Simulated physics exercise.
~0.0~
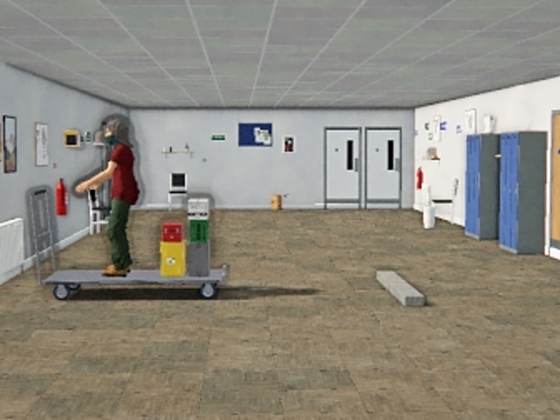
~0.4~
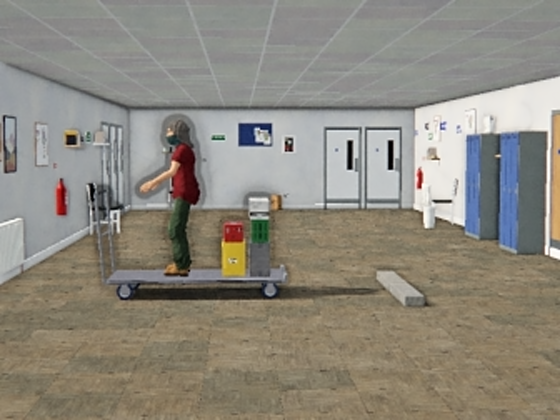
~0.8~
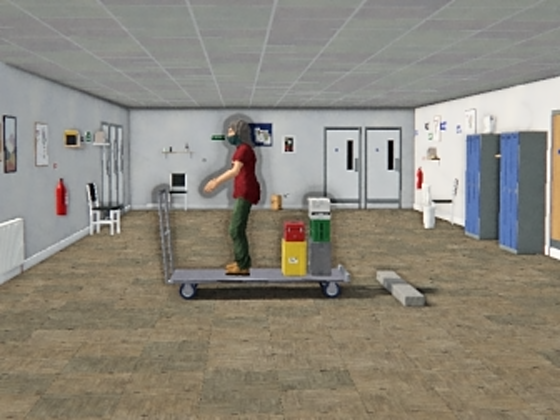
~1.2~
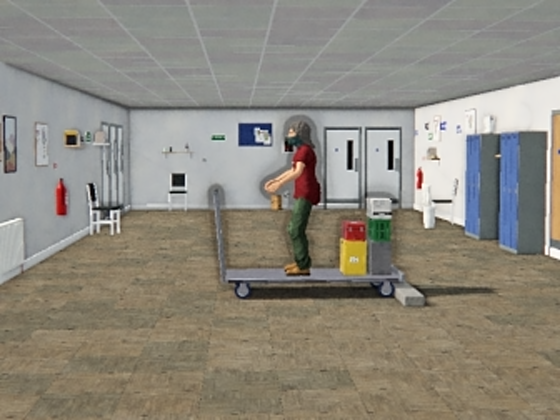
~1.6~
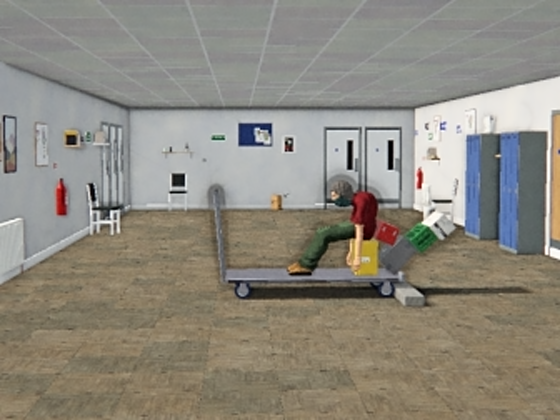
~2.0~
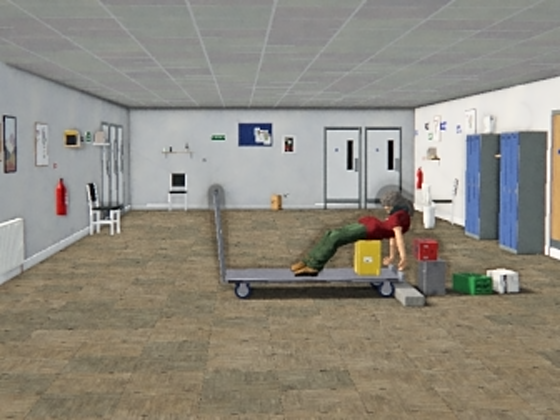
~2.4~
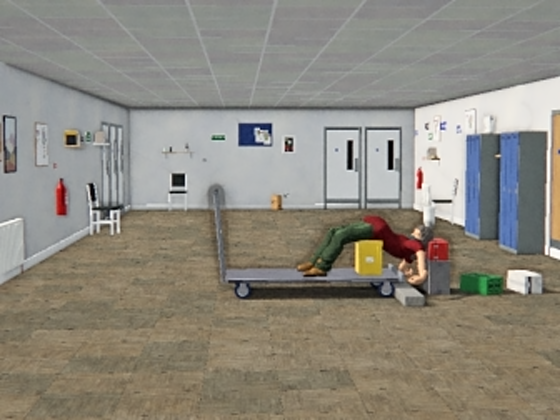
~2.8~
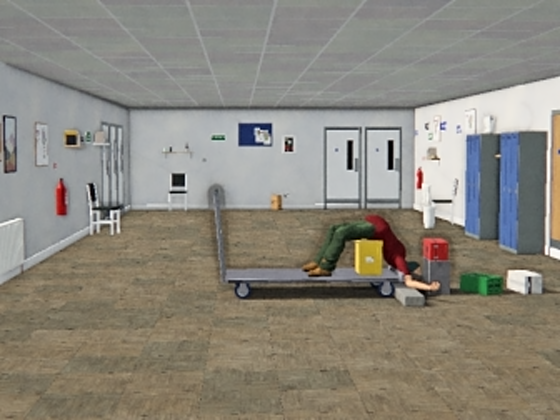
In the video, a cart carrying a standing figure and stacked containers rolls right until it stops at a low block; four containers tumble off the front, while the figure folds forward over the remaining yellow one and ends draped head-down over the cart's front edge.
